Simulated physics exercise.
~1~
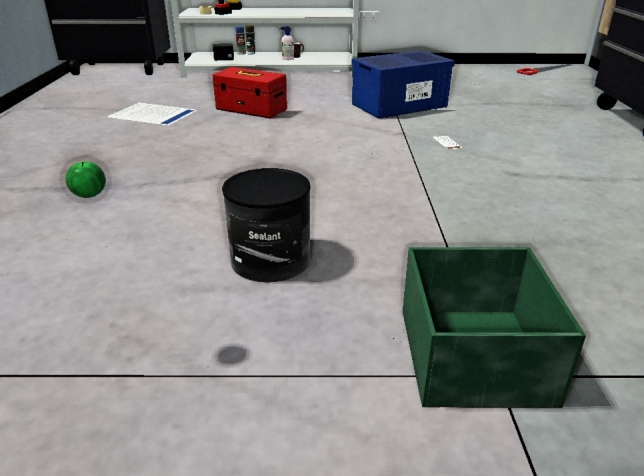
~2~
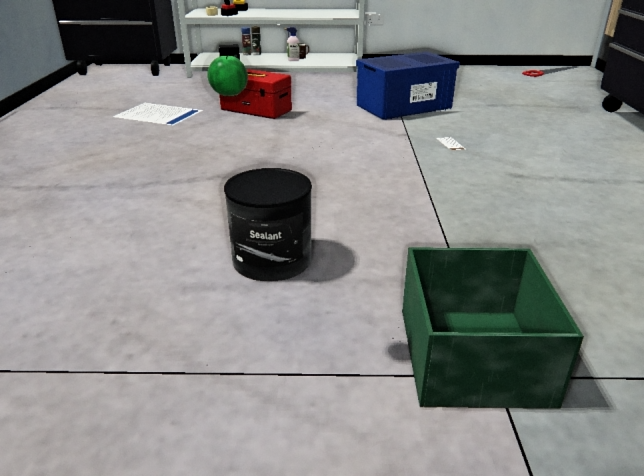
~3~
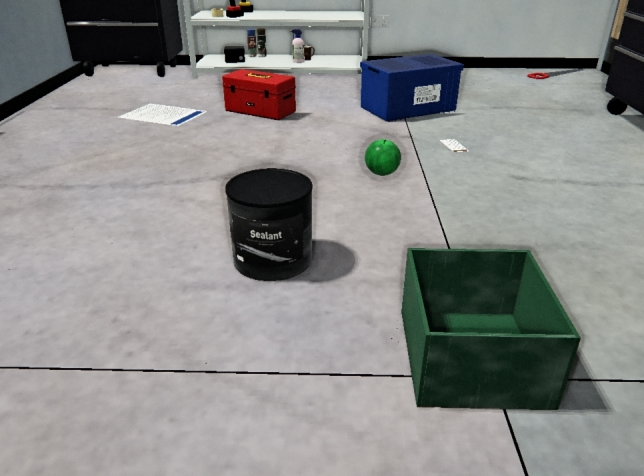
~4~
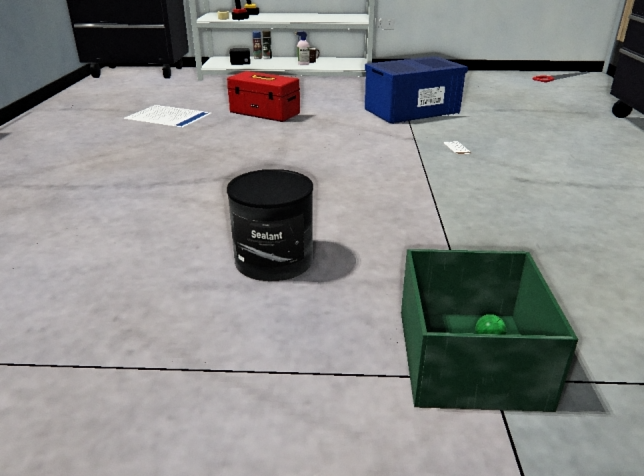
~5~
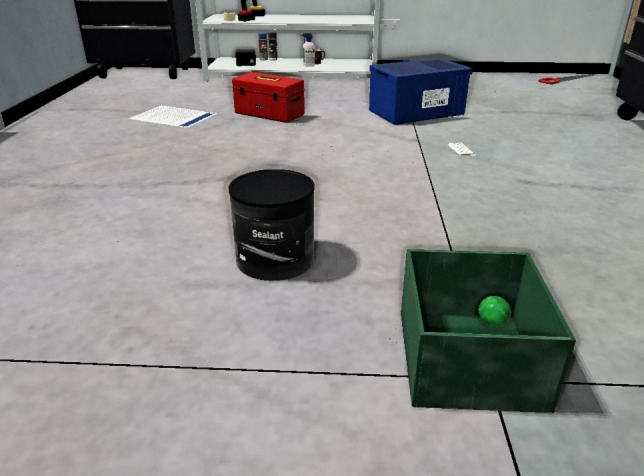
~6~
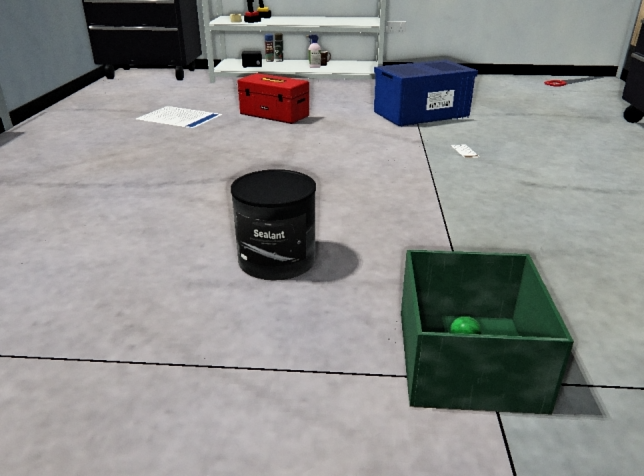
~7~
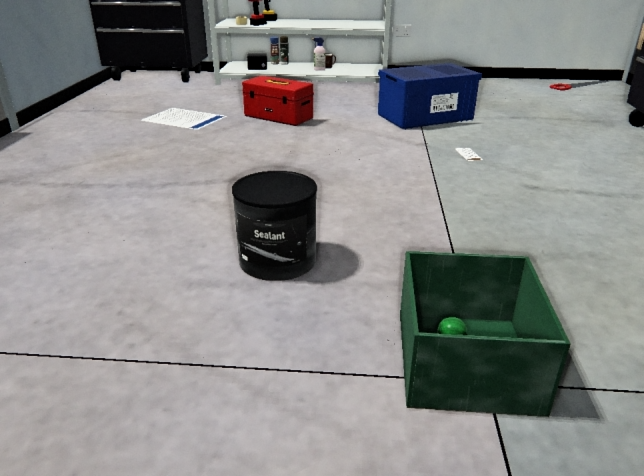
On a garage floor, a green apple flew up and to the right past a still black pail labelled sealant, then dropped into an open green box, where it bounced slightly and shifted left before ending up inside.
